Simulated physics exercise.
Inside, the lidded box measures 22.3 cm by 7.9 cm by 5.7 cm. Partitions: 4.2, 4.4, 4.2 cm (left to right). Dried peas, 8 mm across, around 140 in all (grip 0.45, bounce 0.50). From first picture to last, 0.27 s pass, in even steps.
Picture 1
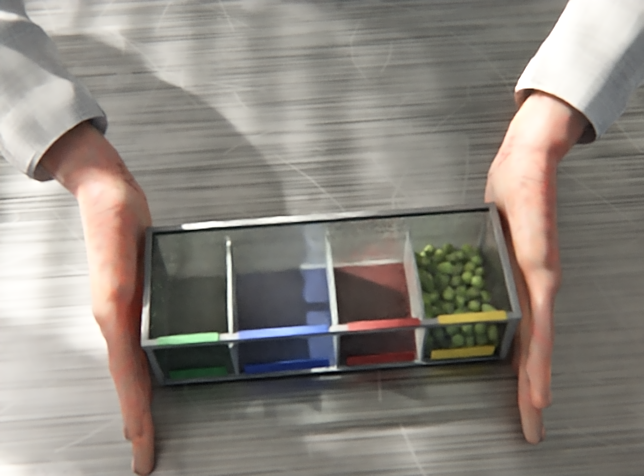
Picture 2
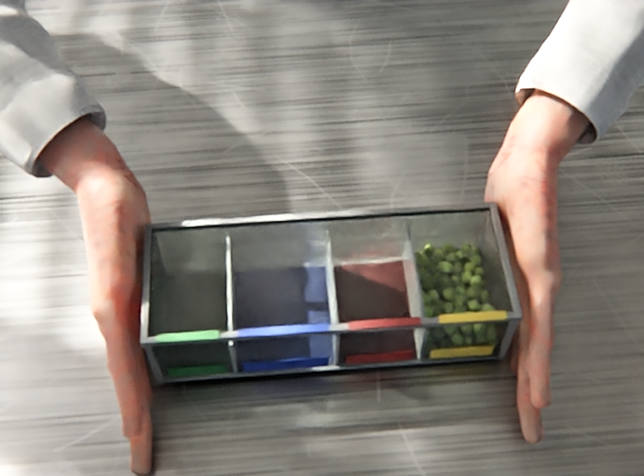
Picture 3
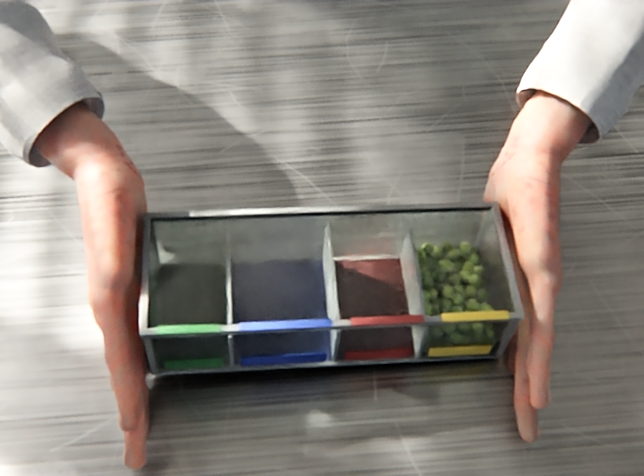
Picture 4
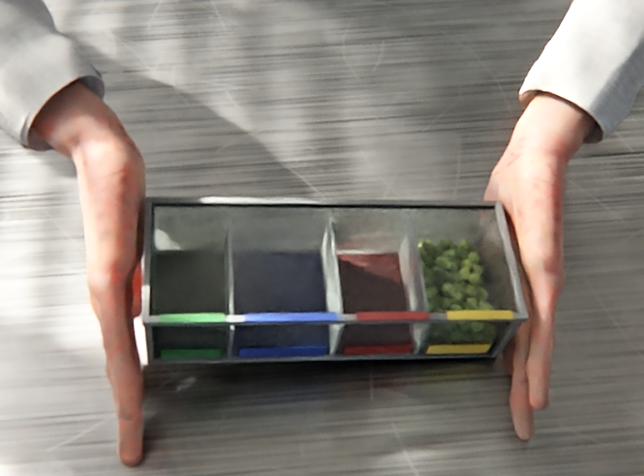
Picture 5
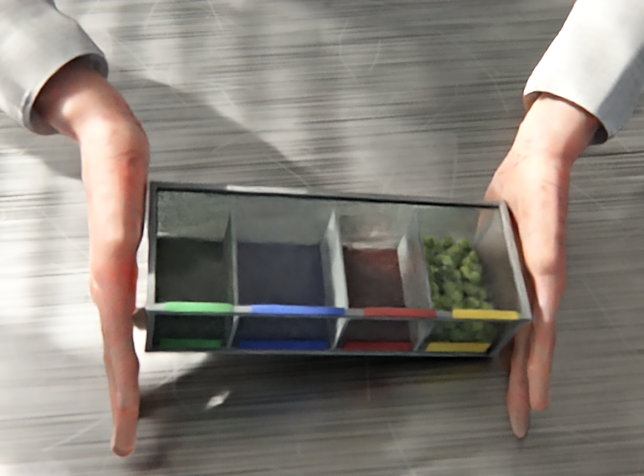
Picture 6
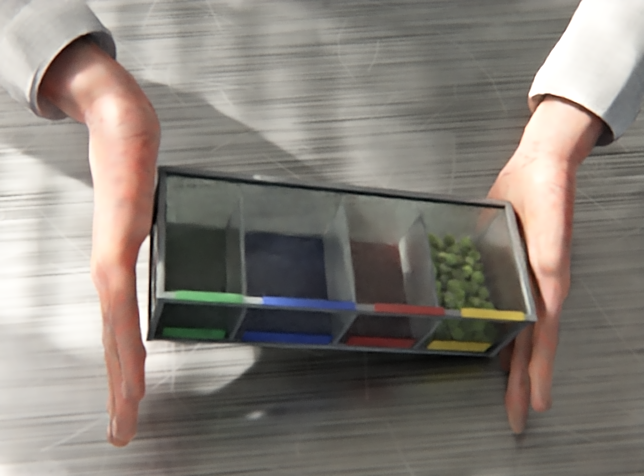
In the video, two hands hold a clear box with green, blue, red and yellow marked compartments, green peas filling only the yellow one, and gradually raise its left end so the box tilts down toward the right.
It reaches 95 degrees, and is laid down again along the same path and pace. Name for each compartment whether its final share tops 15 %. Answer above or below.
Red compartment: Below; blue compartment: Below; green compartment: Below; yellow compartment: Above.
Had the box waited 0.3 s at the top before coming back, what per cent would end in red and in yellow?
Then: Red 0, yellow 100.
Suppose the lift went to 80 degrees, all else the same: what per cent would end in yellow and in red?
Yellow 100, red 0.
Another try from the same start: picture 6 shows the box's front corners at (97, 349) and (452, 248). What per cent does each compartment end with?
Red 15; blue 10; green 10; yellow 65.
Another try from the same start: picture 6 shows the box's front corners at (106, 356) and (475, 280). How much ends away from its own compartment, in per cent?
Then about 25 per cent.
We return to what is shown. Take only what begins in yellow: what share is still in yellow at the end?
About 100 per cent.
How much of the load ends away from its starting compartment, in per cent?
About 0 per cent.
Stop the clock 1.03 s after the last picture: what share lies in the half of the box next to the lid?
About 30 per cent.
Then, 1.03 s after the last picture, tilt 95 degrees; yellow 100 %.
Then, 1.72 s after the last picture, tilt 42 degrees; yellow 100 %.
Then, 2.45 s after the last picture, tilt 0 degrees; yellow 100 %.
In the end, red 0 %, blue 0 %, green 0 %, yellow 100 %.
